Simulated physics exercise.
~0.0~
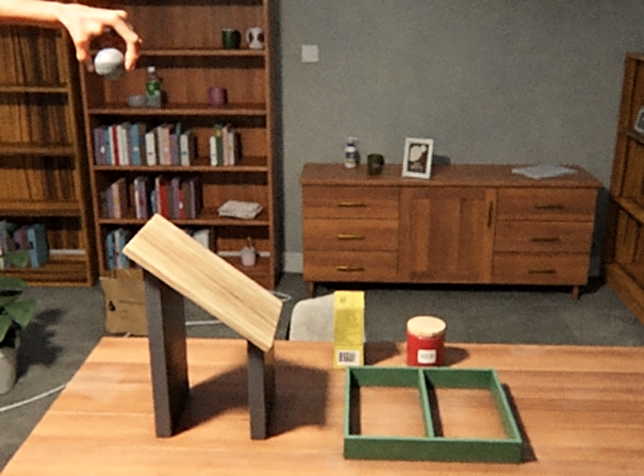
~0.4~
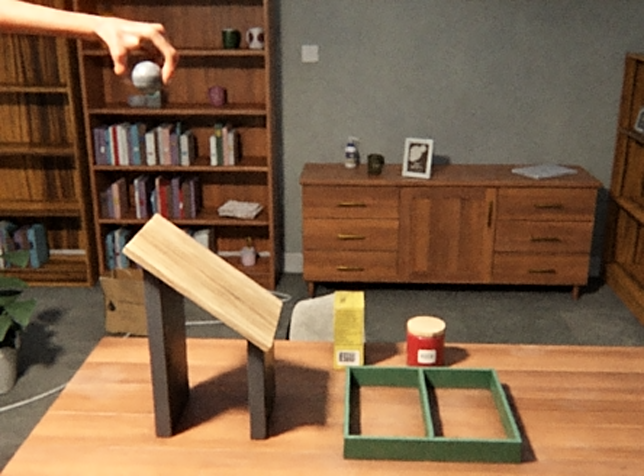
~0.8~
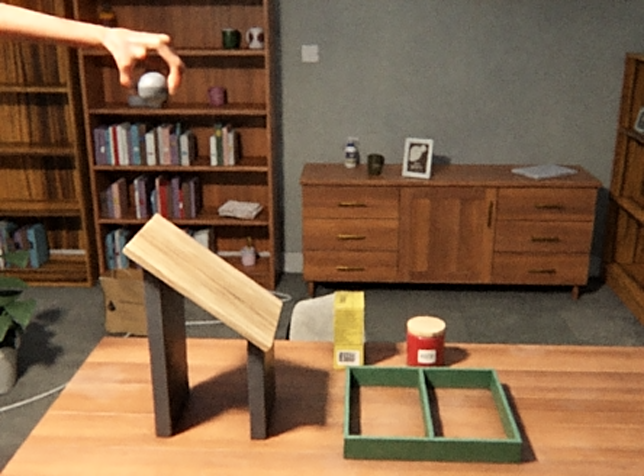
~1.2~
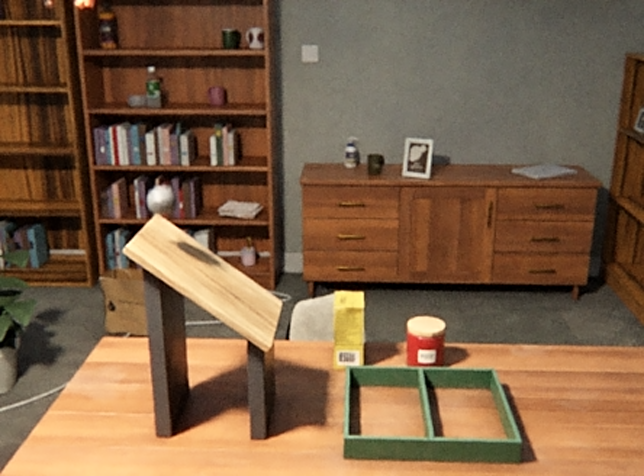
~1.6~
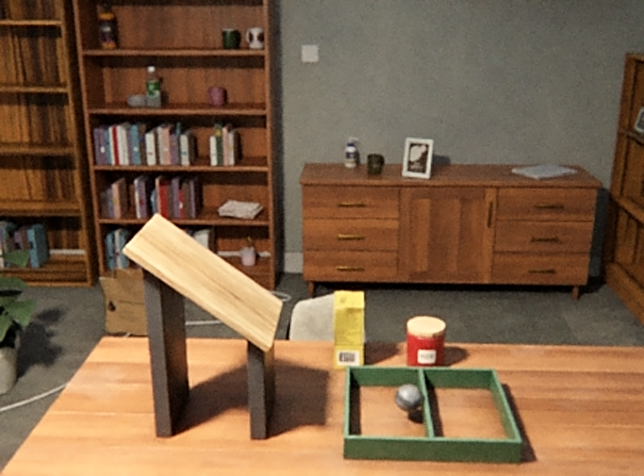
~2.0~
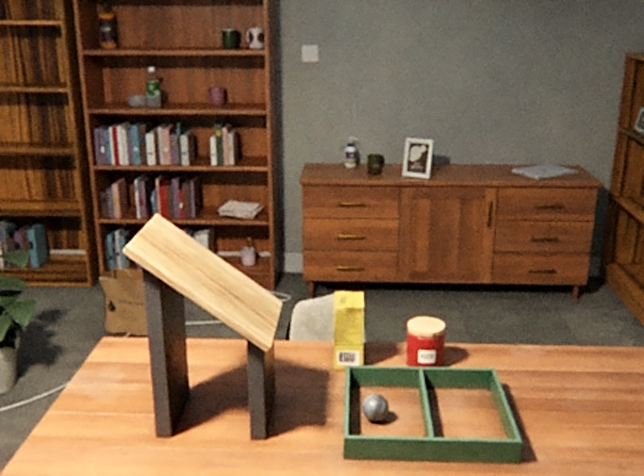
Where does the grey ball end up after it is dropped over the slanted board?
It ends up in the first bay of the green tray, the one next to the slanted board.
